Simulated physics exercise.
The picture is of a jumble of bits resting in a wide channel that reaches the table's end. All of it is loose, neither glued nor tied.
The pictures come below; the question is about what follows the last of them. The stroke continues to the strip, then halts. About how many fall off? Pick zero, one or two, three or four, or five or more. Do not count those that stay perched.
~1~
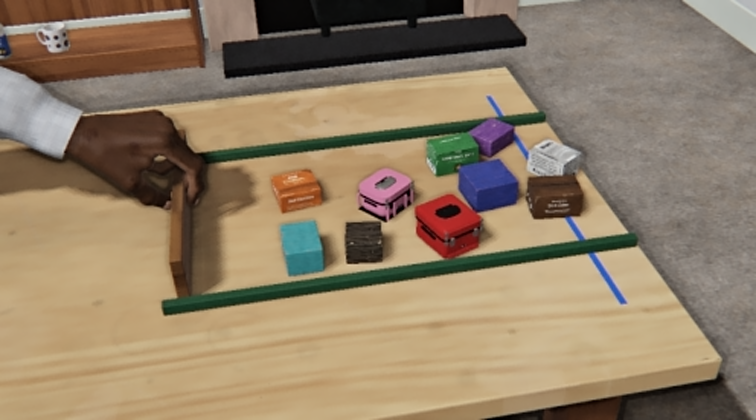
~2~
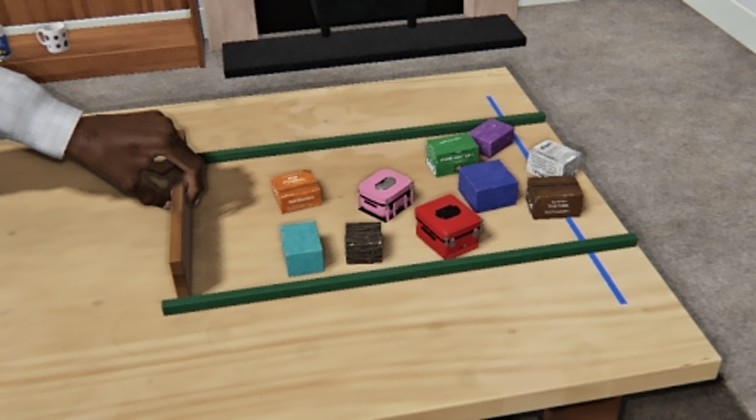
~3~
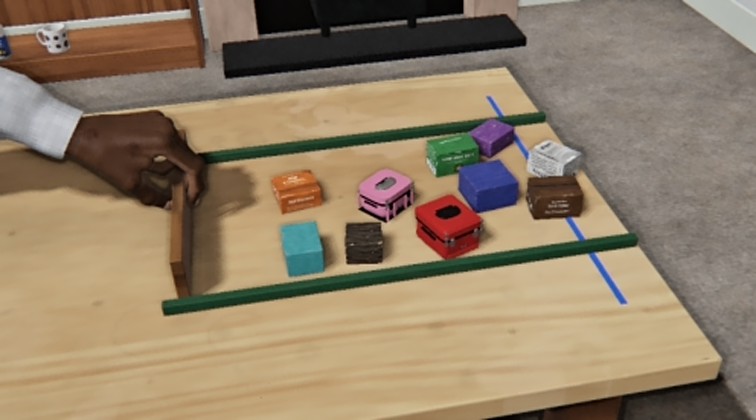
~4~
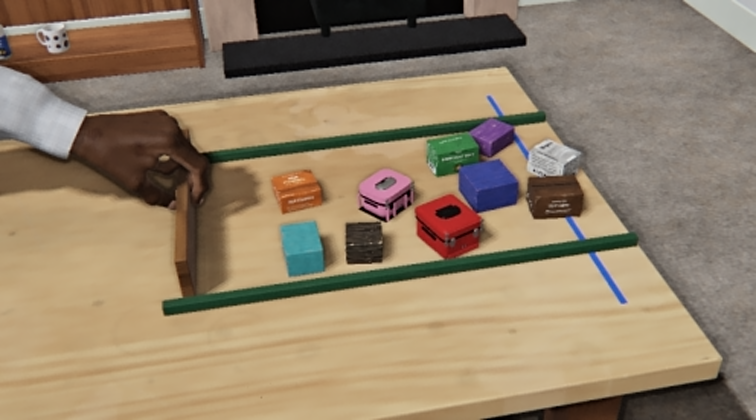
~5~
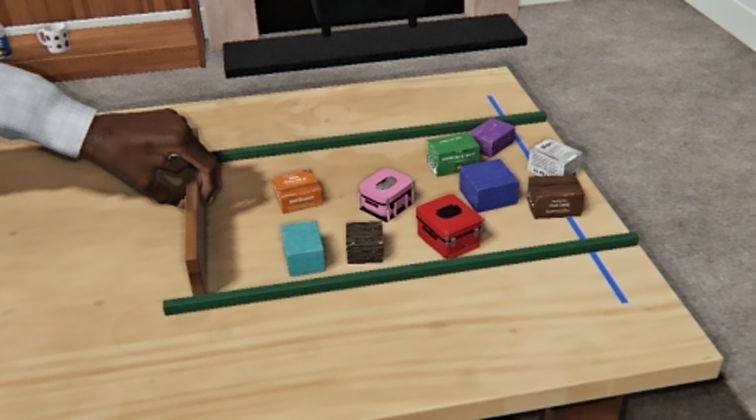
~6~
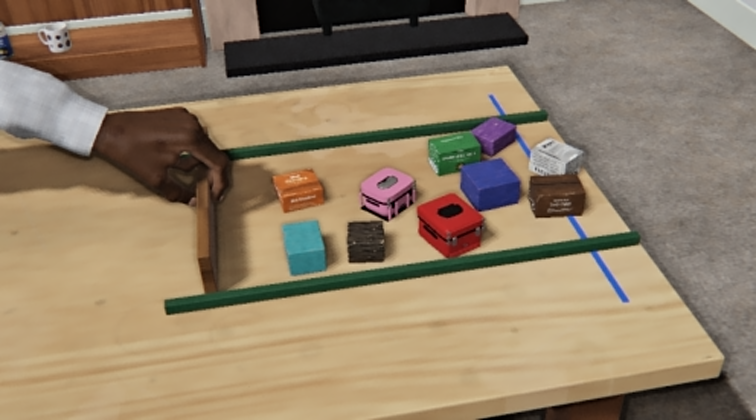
Five or more fall off.
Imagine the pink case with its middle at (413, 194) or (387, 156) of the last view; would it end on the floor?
Place by place, it holds its place, then holds its place.
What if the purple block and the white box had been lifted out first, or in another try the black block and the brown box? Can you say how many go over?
Result: 5 in the first case, with 4 in the second.
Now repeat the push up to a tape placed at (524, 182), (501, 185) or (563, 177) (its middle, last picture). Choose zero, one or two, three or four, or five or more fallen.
So, for the three spots in the order asked, I'd go with three or four, one or two and more than four.
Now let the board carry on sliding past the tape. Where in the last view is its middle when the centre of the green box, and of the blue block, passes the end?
The middle is at (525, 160) when it's the green box, and at (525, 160) when it's the blue block.
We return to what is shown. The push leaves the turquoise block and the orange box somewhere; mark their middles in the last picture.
The turquoise block comes to rest close to (590, 207), while the orange box rests close to (551, 149).
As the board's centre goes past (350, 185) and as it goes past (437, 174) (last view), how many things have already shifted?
It comes to 4 for the first spot, 9 for the other.
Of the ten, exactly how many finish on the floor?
Altogether the count is 6.
A little later, none off yet; white box at rest near (556, 161); brown box at rest near (556, 196); purple block at rest near (493, 137).
Next, none off yet; white box at rest near (556, 161); brown box shifted a little near (578, 189); purple block moving near (501, 134).
When it is over, the number that fall off is five or more; down, black block, red case, green box, blue block, brown box and white box.
